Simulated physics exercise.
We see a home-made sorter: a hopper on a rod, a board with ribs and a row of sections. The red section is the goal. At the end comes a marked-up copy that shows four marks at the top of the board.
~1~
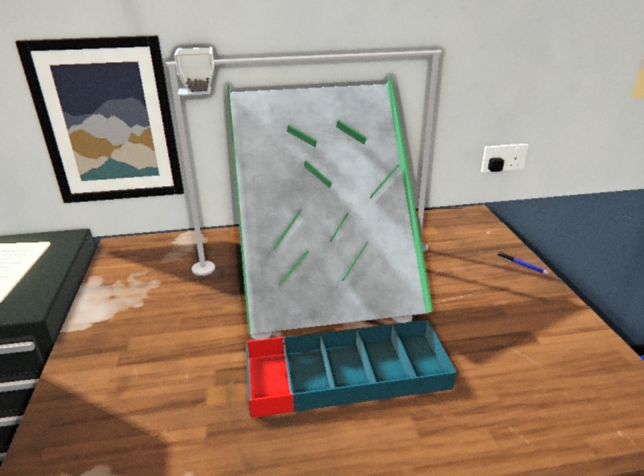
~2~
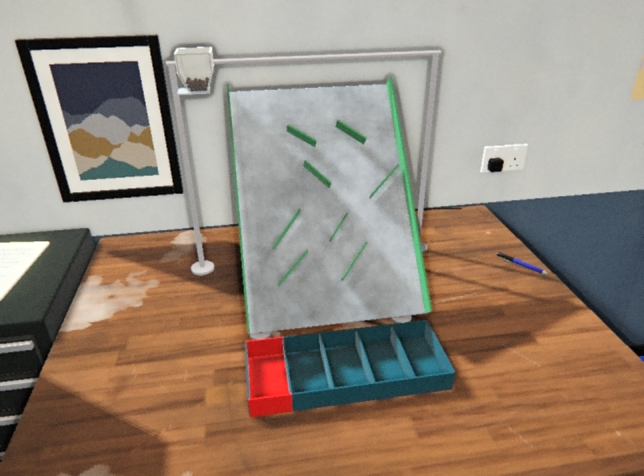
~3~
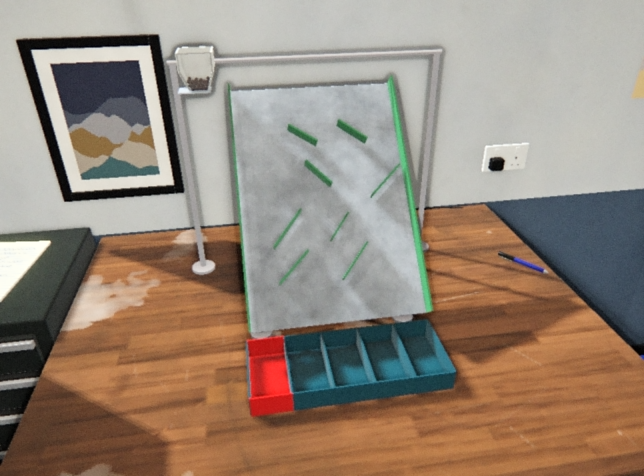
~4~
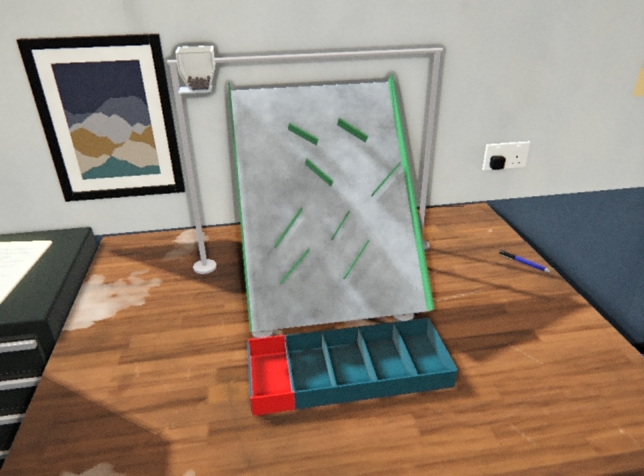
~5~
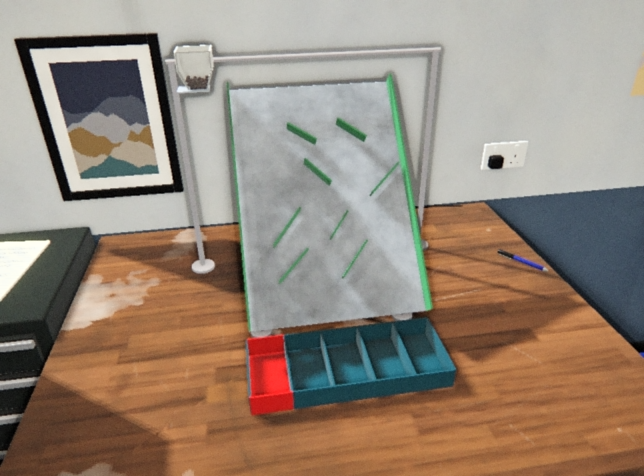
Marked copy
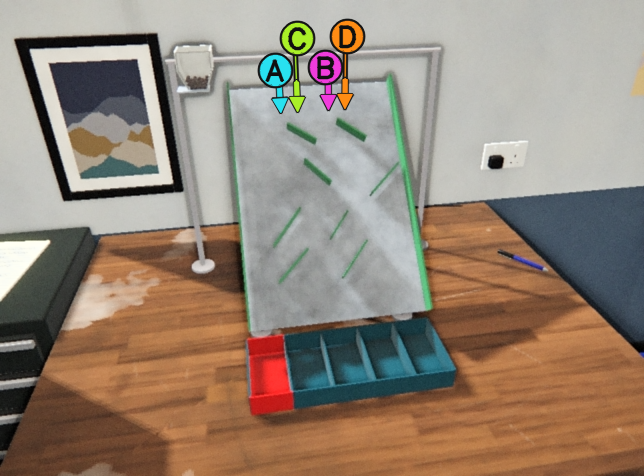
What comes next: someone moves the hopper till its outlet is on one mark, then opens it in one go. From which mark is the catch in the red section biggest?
I would pick mark A.
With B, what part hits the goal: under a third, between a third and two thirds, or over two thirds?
Mark B gives under a third.
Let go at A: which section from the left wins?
The first from the left.
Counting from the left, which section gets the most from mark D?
The second from the left.
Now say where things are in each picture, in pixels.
In the first picture, hopper at (197, 83), chocolate balls, door shut.
In the second picture, ribs (287, 125) to (317, 141), (337, 120) to (367, 139), (305, 160) to (331, 183).
In the third picture, ribs (373, 193) to (400, 164), (275, 246) to (301, 208), (332, 238) to (349, 212).
In the fourth picture, ribs (281, 282) to (310, 249), (346, 277) to (369, 240).
In the fifth picture, red section at (272, 402), number 1 of 5 from the left.
On the marked copy, mark A meets the board at (280, 107); mark B meets the board at (328, 104); mark C meets the board at (297, 106); mark D meets the board at (344, 103).
With A, about a third in the red section, about two thirds outside the box.
With B, a small part in the red section, about a third in other sections, about half outside the box.
With C, a stray few in the red section, about a third in other sections, about two thirds outside the box.
With D, none in the red section, about two thirds in other sections, about a third outside the box.
